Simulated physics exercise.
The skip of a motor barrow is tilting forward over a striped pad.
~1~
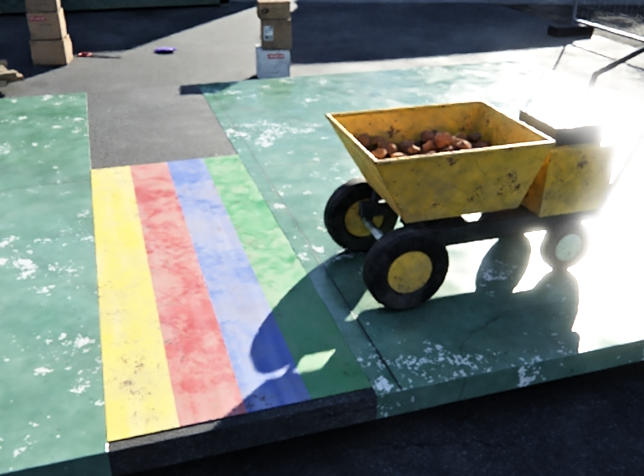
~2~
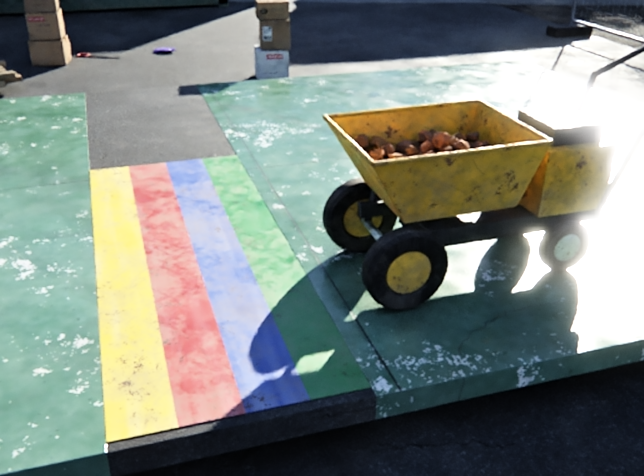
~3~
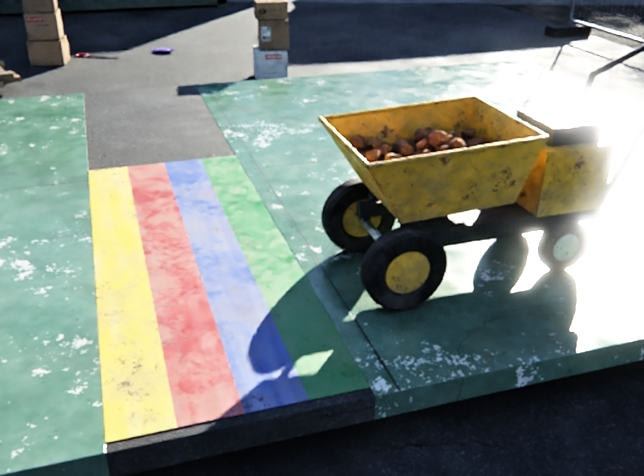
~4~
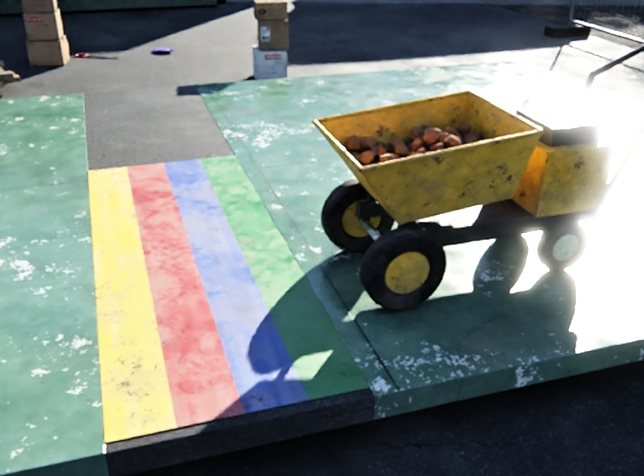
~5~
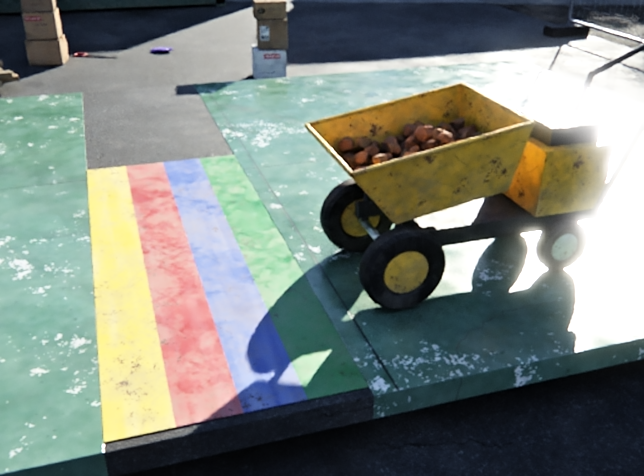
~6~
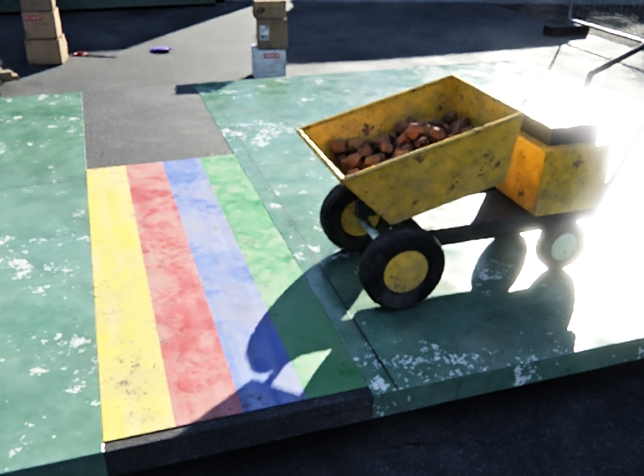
On a sunlit paved yard, a yellow wheeled barrow holding reddish-brown lumps stands beside a pad striped yellow, red, blue and green; its skip starts level, then gradually tilts a little toward the left while the wheels stay in place.
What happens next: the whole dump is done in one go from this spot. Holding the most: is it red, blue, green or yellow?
It's blue.
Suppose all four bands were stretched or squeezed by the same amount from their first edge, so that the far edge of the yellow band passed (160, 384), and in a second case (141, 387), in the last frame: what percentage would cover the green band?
Near 0 and 0 in a hundred.
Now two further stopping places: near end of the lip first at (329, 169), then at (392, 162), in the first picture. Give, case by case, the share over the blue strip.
Estimates: 10 %, 30 %.
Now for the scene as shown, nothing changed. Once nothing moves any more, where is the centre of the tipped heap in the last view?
Somewhere close to (229, 291) in the last picture.
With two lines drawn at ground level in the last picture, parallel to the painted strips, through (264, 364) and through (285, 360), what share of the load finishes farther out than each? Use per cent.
Some 40 and some 60 per cent, respectively.
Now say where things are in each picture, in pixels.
Lip of the skip (376, 163), level; top of the load (448, 153), clay clods; green strip (320, 349); blue strip (262, 360); red strip (201, 372); yellow strip (137, 383), in the first picture.
Lip of the skip (373, 165), level; top of the load (447, 153), in the second picture.
Lip of the skip (368, 167), tipped barely; top of the load (443, 151), in the third picture.
Lip of the skip (361, 170), tipped a little; top of the load (444, 140), in the fourth picture.
Lip of the skip (352, 175), tipped a little; top of the load (456, 149), in the fifth picture.
Lip of the skip (342, 181), tipped a little; top of the load (446, 134); green strip (316, 349); blue strip (258, 360); red strip (197, 371); yellow strip (133, 383), in the sixth picture.
Just after the last frame, skip tipped steeply; every one in the skip.
A moment on, skip tipped right over; almost all in the skip; just a few over the blue strip.
Further on, skip tipped right over; roughly half in the skip; just a few over the green strip; roughly a third over the blue strip; about a tenth over the red strip; just a few over the yellow strip; just a few off the paint.
When it is over, skip tipped right over; roughly a quarter in the skip; about a tenth over the green strip; roughly half over the blue strip; about a tenth over the red strip; just a few over the yellow strip; just a few off the paint.
